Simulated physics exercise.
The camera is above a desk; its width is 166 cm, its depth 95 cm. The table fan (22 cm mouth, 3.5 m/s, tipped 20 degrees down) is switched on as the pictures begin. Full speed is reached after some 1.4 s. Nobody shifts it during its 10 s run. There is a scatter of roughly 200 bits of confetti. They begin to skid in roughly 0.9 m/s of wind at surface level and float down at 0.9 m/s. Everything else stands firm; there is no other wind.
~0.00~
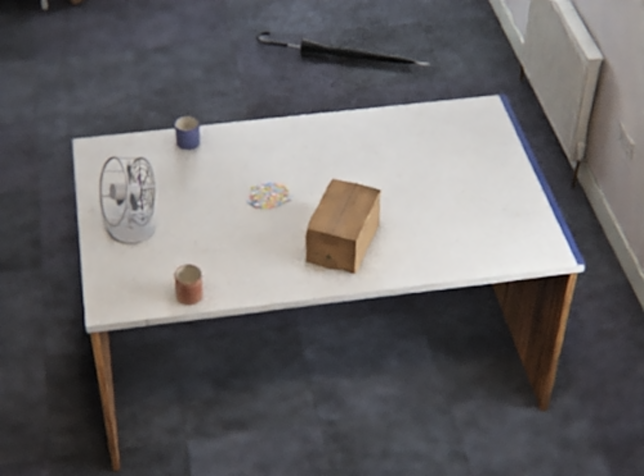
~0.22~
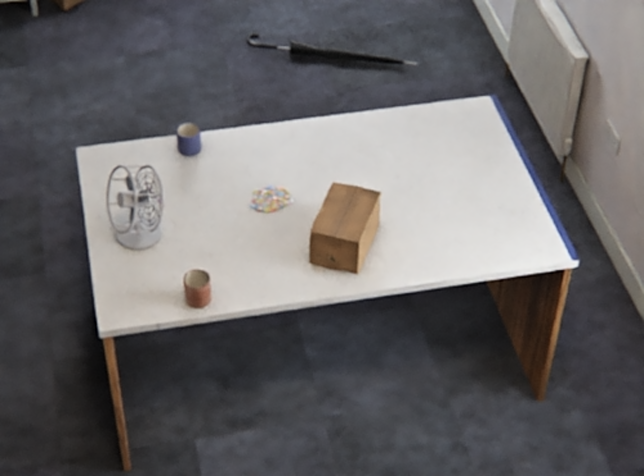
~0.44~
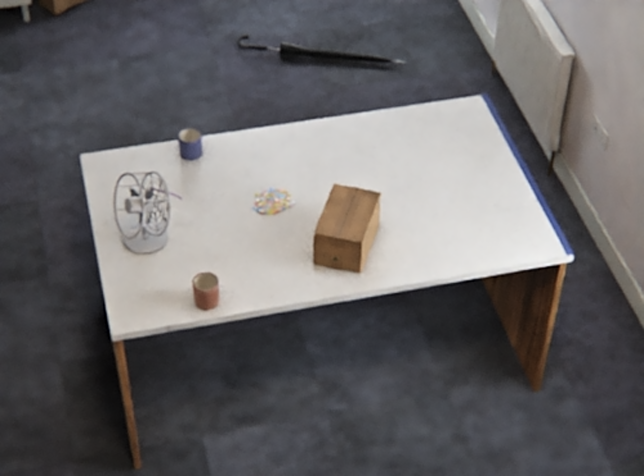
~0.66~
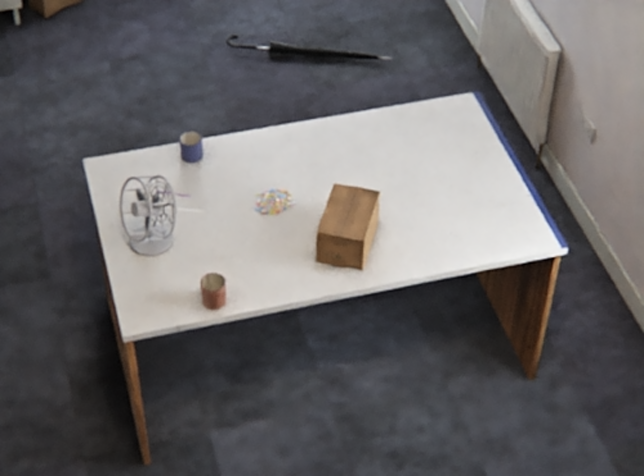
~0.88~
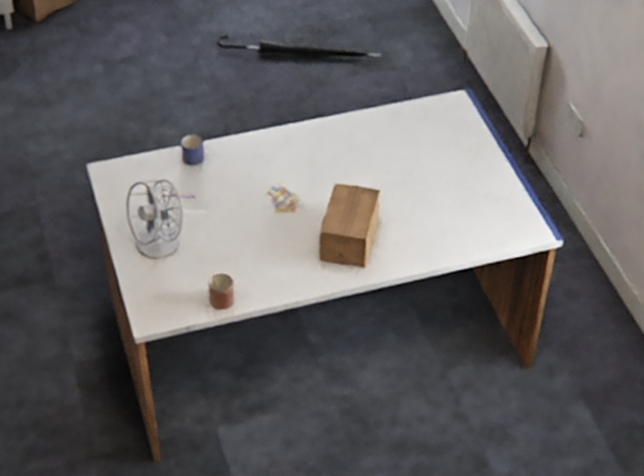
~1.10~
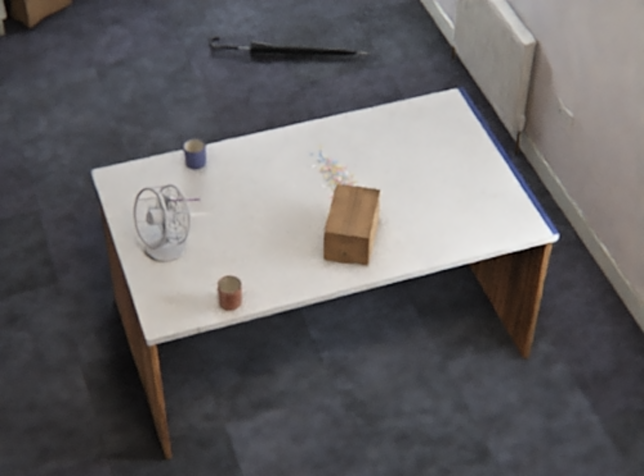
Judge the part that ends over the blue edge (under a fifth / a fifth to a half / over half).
By then above half are over the blue edge.
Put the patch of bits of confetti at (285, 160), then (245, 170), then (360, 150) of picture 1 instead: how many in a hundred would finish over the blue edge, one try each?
In turn about 0 %, 0 %, 40 %.
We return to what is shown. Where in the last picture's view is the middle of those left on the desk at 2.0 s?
At about (484, 195).
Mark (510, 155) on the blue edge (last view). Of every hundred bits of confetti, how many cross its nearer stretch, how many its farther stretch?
About 25 % nearer and 50 % farther.
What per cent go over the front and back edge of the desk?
About 0 % front, 10 % back.
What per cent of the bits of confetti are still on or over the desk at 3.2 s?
Some 15 per cent.
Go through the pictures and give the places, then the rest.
In the first picture, the middle of the bits of confetti is near (271, 195), none has stirred yet and the mouth of the table fan is at (128, 191).
In the second picture, the middle of the bits of confetti is near (273, 199), none has stirred yet and the blue edge is centred on (534, 172).
In the third picture, the middle of the bits of confetti is near (275, 201), none has stirred yet, the top of a box is at (348, 212) and the top of a mug is at (190, 135).
In the fourth picture, the middle of the bits of confetti is near (276, 201) and none has stirred yet.
In the fifth picture, the middle of the bits of confetti is near (285, 199), the farthest in sight from the table fan is at (302, 202) and about 65 % have left their places.
In the sixth picture, the middle of the bits of confetti is near (340, 183), the farthest in sight from the table fan is at (346, 168) and all have left their places.
After 2.0 s the count stands so, 68 % are over the blue edge; the middle of those still in play is near (484, 195).
After 3.2 s the count stands so, 72 % are over the blue edge; the middle of those still in play is near (479, 199).
After 5.5 s the count stands so, 76 % are over the blue edge.
After 10.0 s, at the end, 77 % are over the blue edge.
